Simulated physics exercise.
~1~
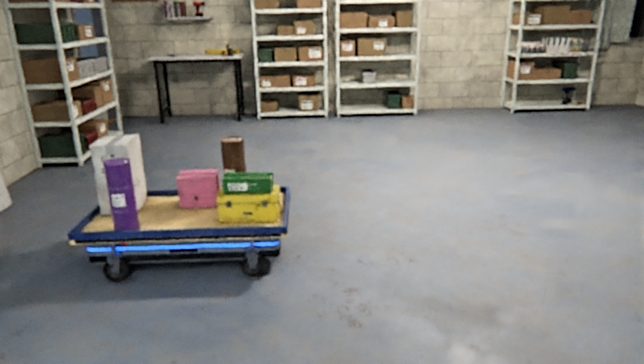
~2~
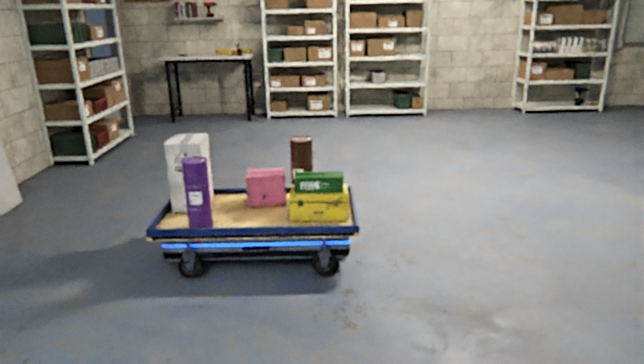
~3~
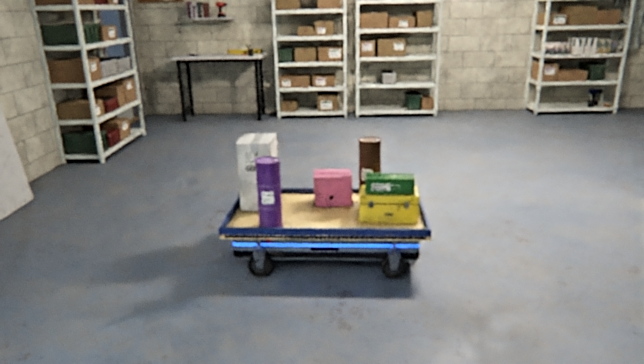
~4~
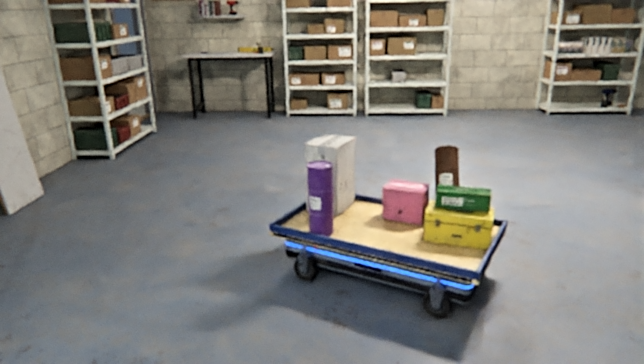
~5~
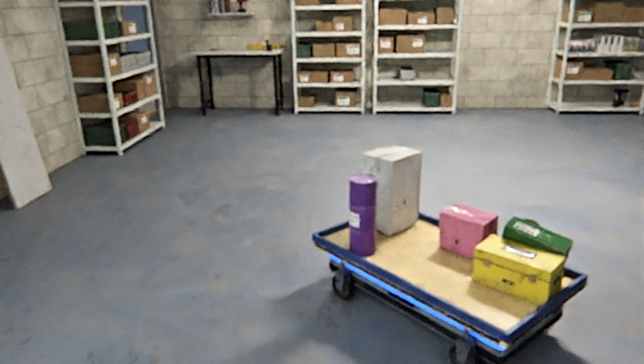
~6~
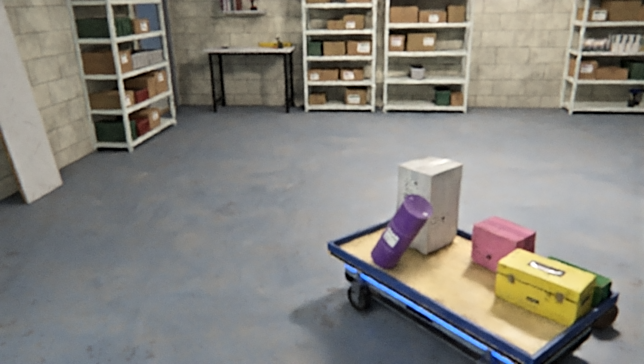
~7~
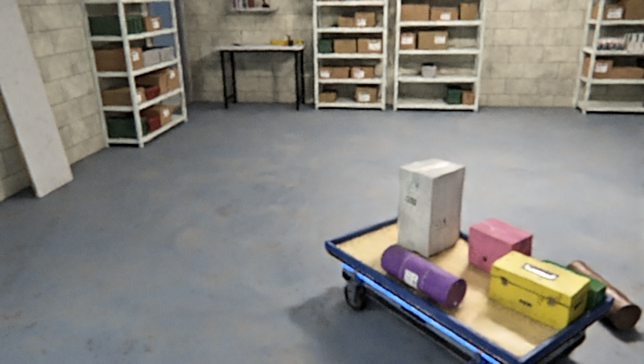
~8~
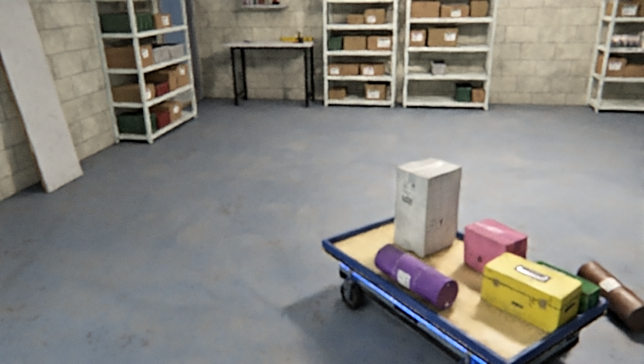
A flat cart curves right and stops as canisters topple, the brown one landing on the floor.
